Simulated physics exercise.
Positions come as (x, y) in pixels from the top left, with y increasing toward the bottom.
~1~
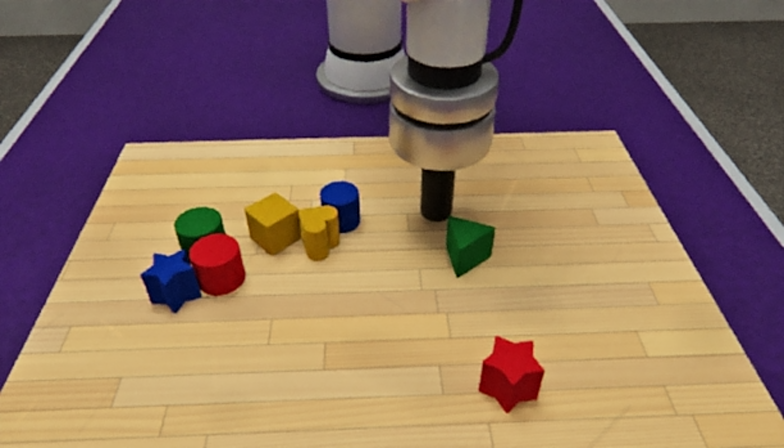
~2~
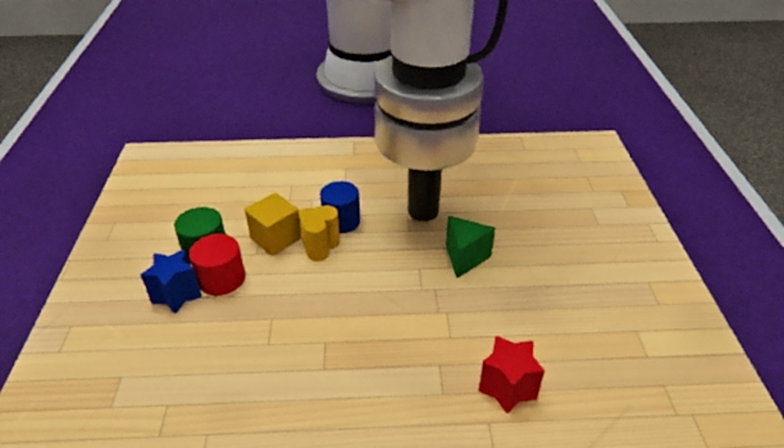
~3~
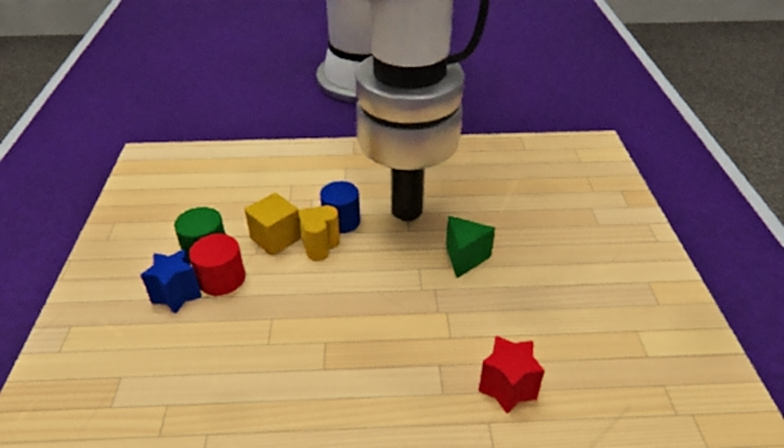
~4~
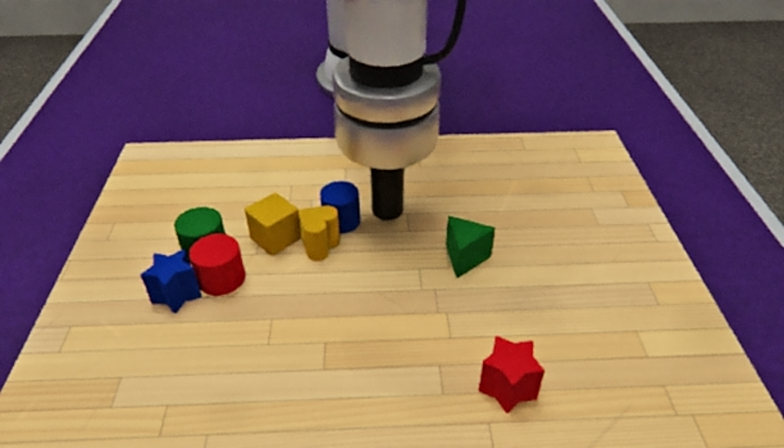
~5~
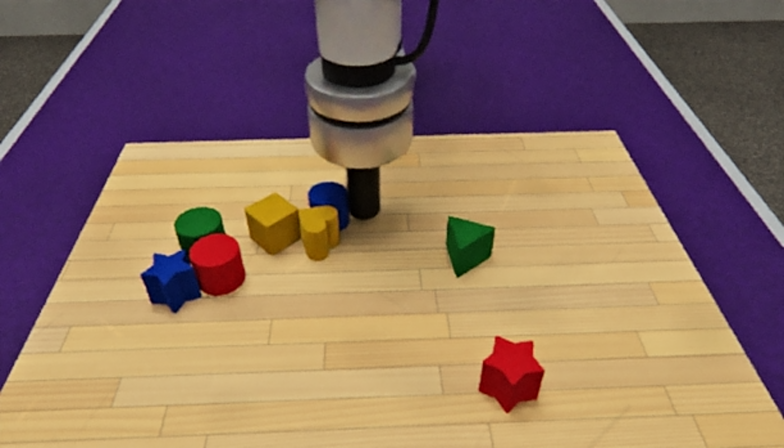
The robot arm's black rod slides left across the board and nudges the blue cylinder left.
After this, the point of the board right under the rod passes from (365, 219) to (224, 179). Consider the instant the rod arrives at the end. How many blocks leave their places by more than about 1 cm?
Two blocks move more than 1 cm.
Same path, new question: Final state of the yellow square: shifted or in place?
It is moved from its place.
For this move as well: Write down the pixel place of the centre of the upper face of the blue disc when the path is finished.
The blue disc ends near (263, 188).
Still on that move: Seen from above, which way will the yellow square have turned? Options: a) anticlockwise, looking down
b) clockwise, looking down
a: Anticlockwise, looking down.
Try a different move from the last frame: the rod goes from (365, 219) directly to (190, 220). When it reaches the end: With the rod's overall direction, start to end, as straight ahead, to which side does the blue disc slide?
It gets pushed left.
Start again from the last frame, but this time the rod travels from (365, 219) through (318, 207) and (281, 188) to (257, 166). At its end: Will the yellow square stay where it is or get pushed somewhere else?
The yellow square will not stay where it is.
On the path given first. One third of the way, rod (314, 197); yellow square (259, 214); blue disc (282, 191).
Two thirds of the way, rod (266, 184); yellow square (256, 216), turned 20° anticlockwise; blue disc (263, 188).
At the end, rod (222, 171); yellow square (256, 216), turned 20° anticlockwise; yellow heart still; blue disc (263, 188).
